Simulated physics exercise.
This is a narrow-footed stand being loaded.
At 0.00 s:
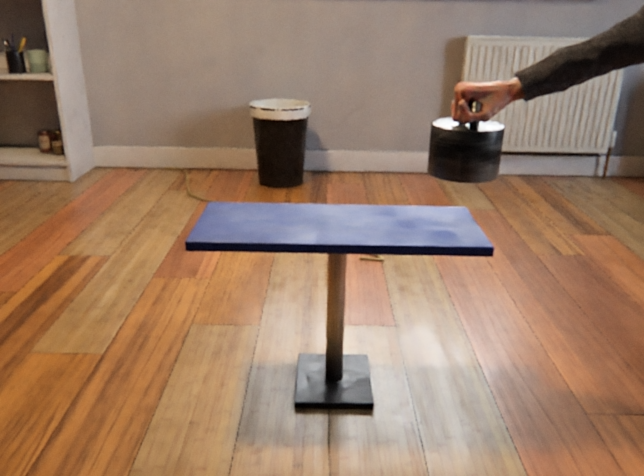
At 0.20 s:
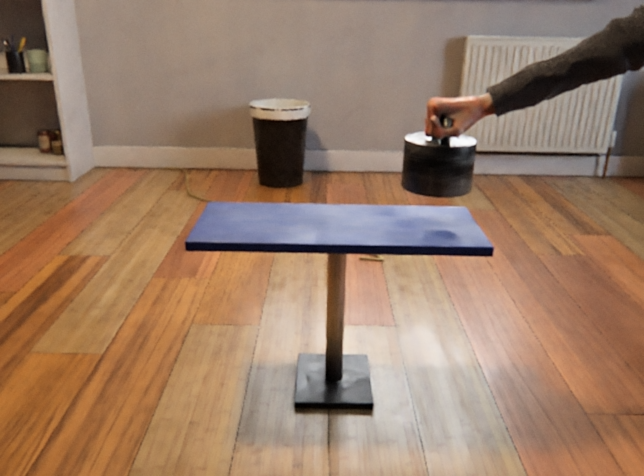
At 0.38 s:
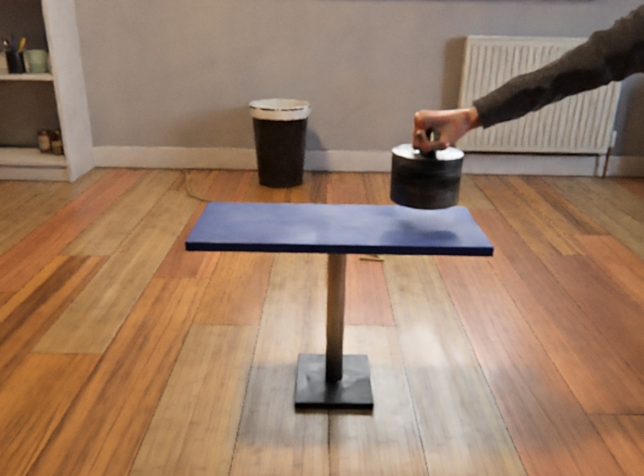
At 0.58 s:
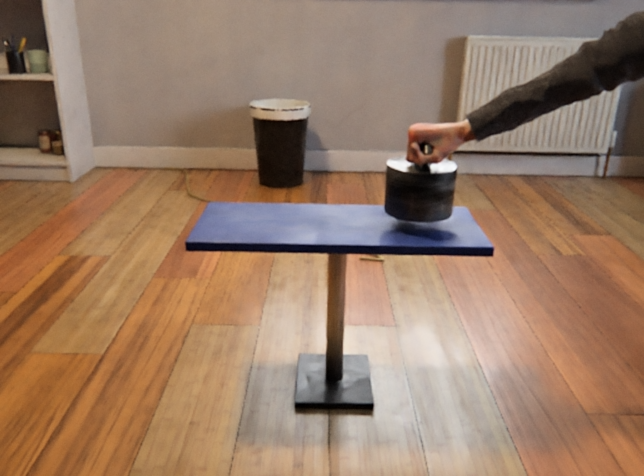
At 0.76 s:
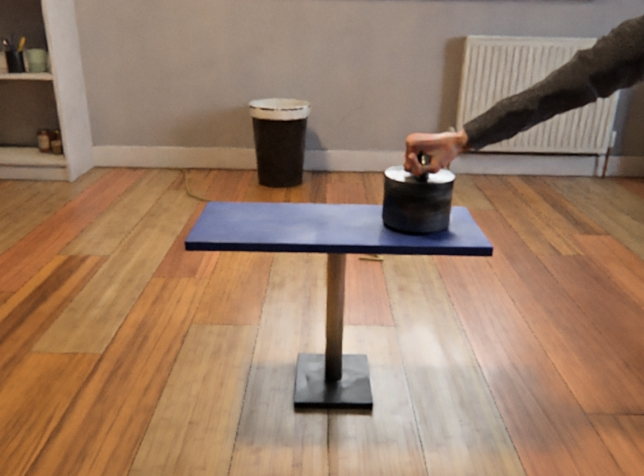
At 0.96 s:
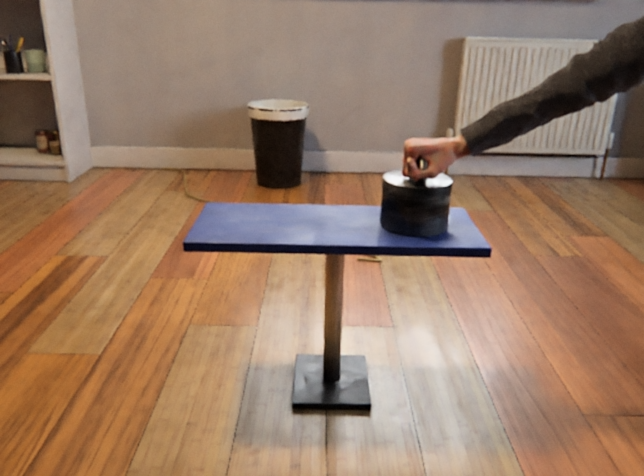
A narrow-footed stand with a blue rectangular top and a dark square base is in the middle of a room with a wooden floor, seen from the front and slightly above by a still camera. Behind it are a dark bin, a white radiator and shelves against a grey wall. From the right, a dark-sleeved arm carries a black cylinder leftward, lowers it onto the top's right side and keeps hold as the top dips very slightly rightward.
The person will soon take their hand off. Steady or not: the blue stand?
As it turns out, the blue stand overbalances.
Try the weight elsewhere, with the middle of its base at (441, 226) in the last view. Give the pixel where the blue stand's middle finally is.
At rest at (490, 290).
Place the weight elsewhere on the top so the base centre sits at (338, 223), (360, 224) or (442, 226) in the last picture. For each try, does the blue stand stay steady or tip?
So, one try after another, it holds steady, then holds steady, and then goes down.
By 1.44 s, blue stand tilted by 20° near (400, 226).
By 1.58 s, blue stand tilted by 47° near (455, 257).
When it is over (2.4 s), the blue stand tips up, near (471, 286).
